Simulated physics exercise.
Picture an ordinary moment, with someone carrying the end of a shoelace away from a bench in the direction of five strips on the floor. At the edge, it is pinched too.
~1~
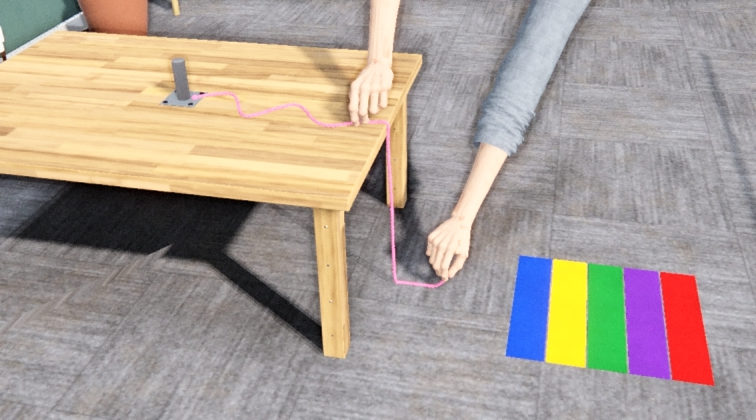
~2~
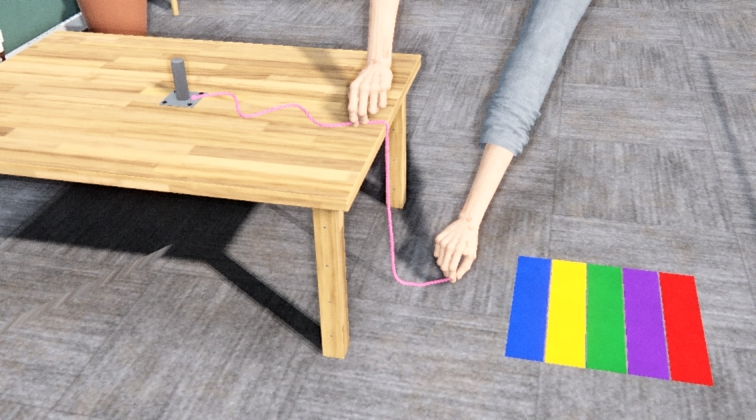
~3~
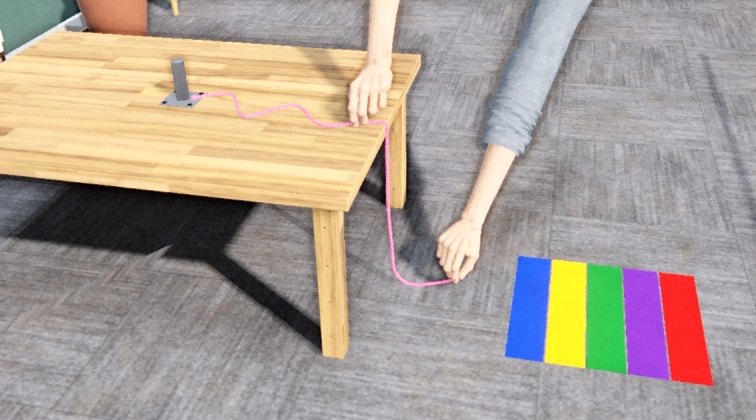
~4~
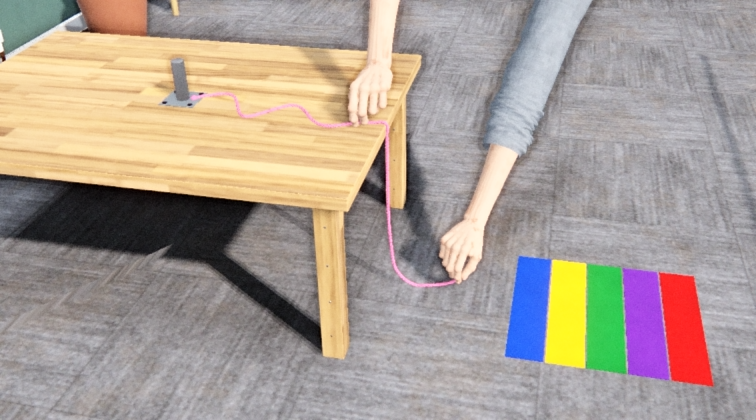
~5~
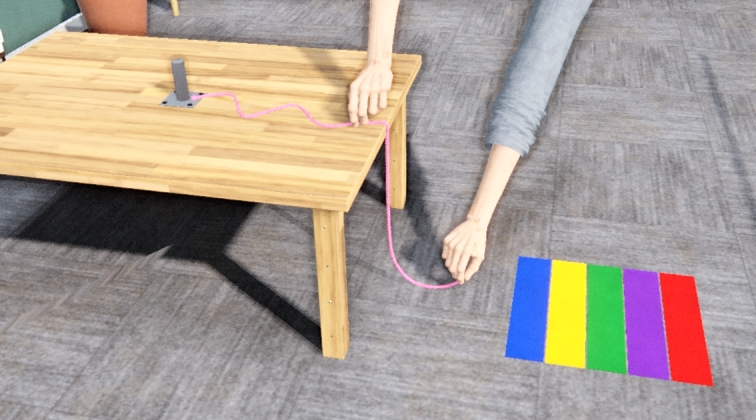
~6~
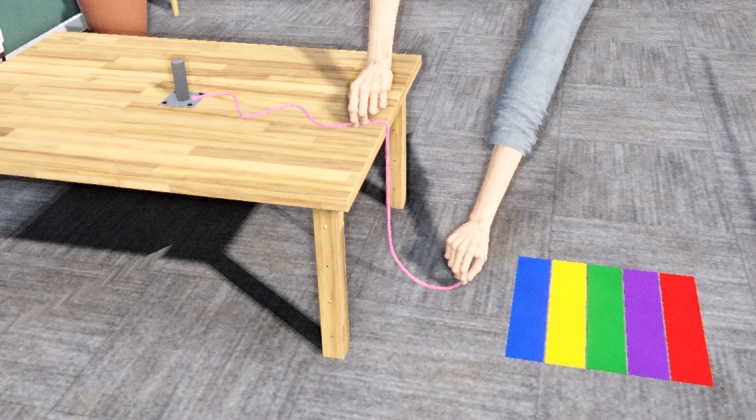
The clip opens with one hand pressing a pink shoelace at the edge of a wooden bench while another holds its end low over the carpet, left of five coloured strips. The lower hand then shifts slightly right toward the blue strip, and the hanging lace curves more smoothly while the upper hand stays put.
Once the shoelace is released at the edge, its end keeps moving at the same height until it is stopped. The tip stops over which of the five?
Over the purple strip.
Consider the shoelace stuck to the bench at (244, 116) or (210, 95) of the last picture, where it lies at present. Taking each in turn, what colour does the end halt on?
Going one at a time, you'd get green and then purple.
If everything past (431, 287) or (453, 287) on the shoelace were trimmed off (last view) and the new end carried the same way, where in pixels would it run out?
Try 1: (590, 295); try 2: (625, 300).
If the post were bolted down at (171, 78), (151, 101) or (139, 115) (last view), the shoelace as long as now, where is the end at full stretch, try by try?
In order, near (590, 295), (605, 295) and (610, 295).
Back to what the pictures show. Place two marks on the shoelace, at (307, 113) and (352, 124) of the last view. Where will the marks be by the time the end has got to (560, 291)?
The two spots arrive at (354, 120) and (389, 155).
A little later, end near (561, 291); over yellow.
Next, end near (612, 297); over green.
When it is tight, end near (645, 301); over purple. It gets as far as the purple strip.
